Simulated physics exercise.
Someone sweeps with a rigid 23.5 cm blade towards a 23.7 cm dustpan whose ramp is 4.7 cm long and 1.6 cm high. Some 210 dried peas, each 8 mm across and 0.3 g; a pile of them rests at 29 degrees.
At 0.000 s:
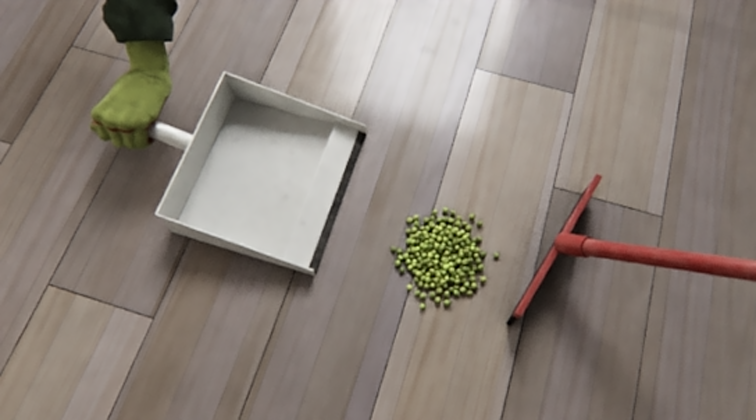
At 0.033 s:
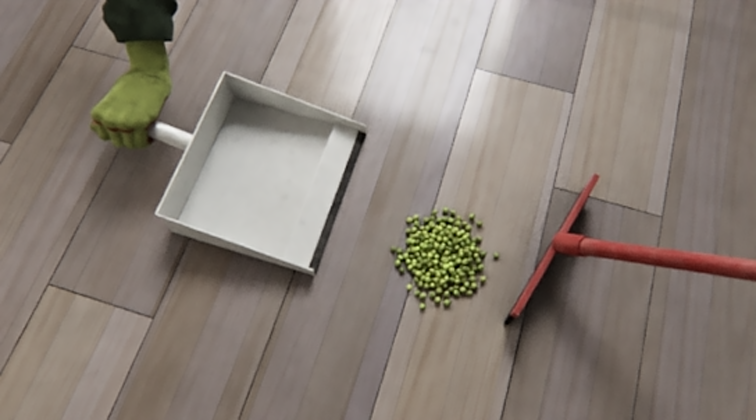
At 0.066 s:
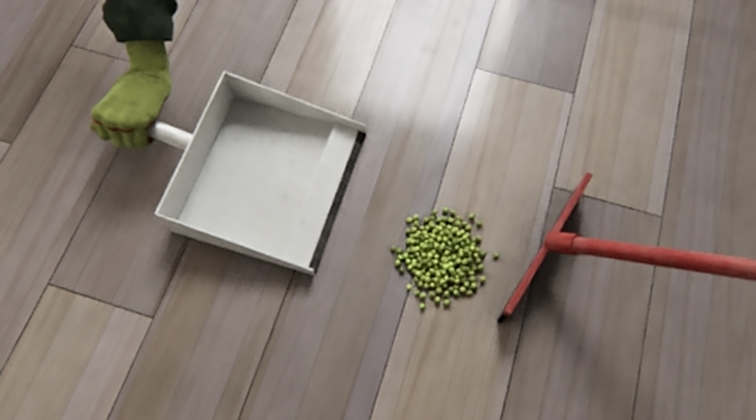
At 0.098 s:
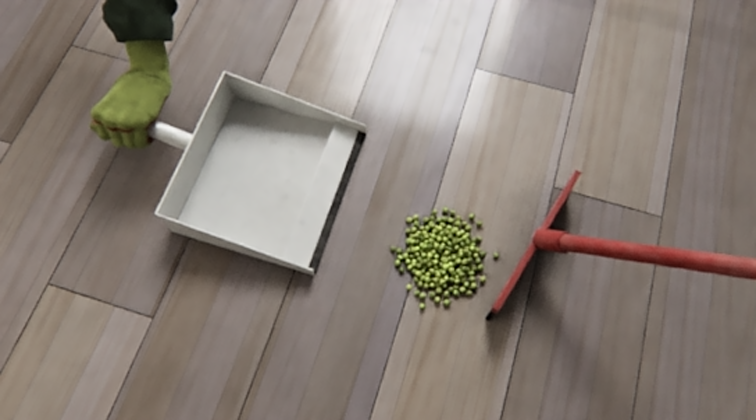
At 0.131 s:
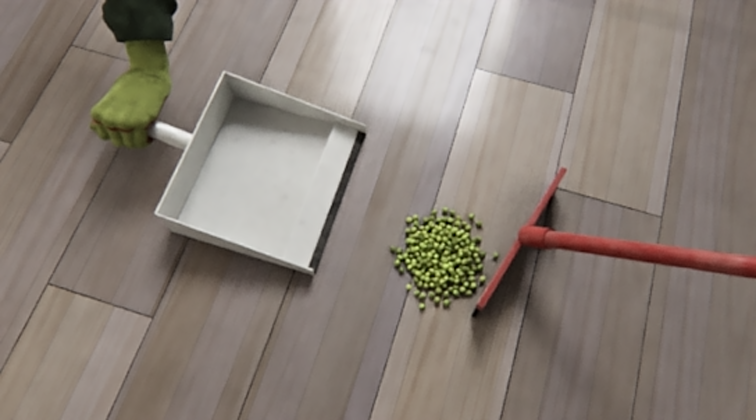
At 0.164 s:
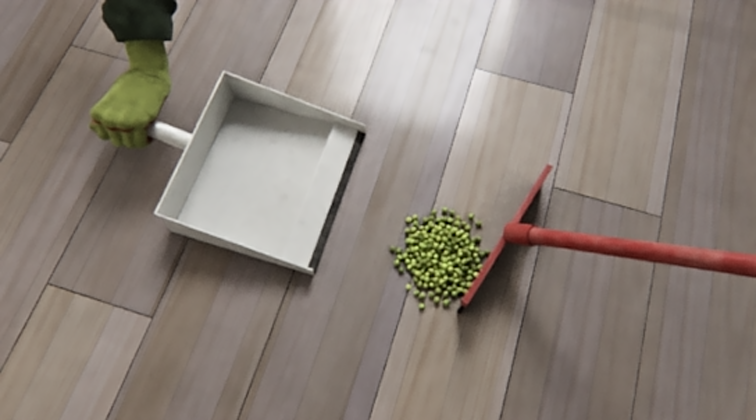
A green-gloved hand holds a dustpan still while a red blade slides left to green peas.
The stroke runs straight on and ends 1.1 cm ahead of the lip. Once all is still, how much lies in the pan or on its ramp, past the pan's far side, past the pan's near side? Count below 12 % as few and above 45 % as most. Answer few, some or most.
Pan some, far side few, near side few.
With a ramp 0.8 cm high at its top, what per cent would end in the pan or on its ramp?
Then about 25 per cent.
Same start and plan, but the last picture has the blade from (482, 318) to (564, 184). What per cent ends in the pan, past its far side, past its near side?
Pan 0, far 0, near 15.
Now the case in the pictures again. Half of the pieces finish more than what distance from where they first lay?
About 16 cm.
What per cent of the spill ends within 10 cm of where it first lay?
About 0 per cent.
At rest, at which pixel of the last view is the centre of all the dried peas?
Near (342, 211).
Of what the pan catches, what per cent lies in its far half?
Roughly 10 per cent.
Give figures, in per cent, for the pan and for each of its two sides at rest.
Pan 20; far side 5; near side 5.
After 0.34 s, middle of the blade 14 cm from the lip; 0 % over the lip, far side 0 %, near side 5 %.
Then, at 0.45 s, middle of the blade 7 cm from the lip; 0 % over the lip, far side 0 %, near side 5 %.
After 0.70 s, middle of the blade 4 cm from the lip; 20 % over the lip, far side 5 %, near side 5 %.
At rest (1.4 s), pan 20 %, far side 5 %, near side 5 %, in front of the lip or behind the blade 70 %.
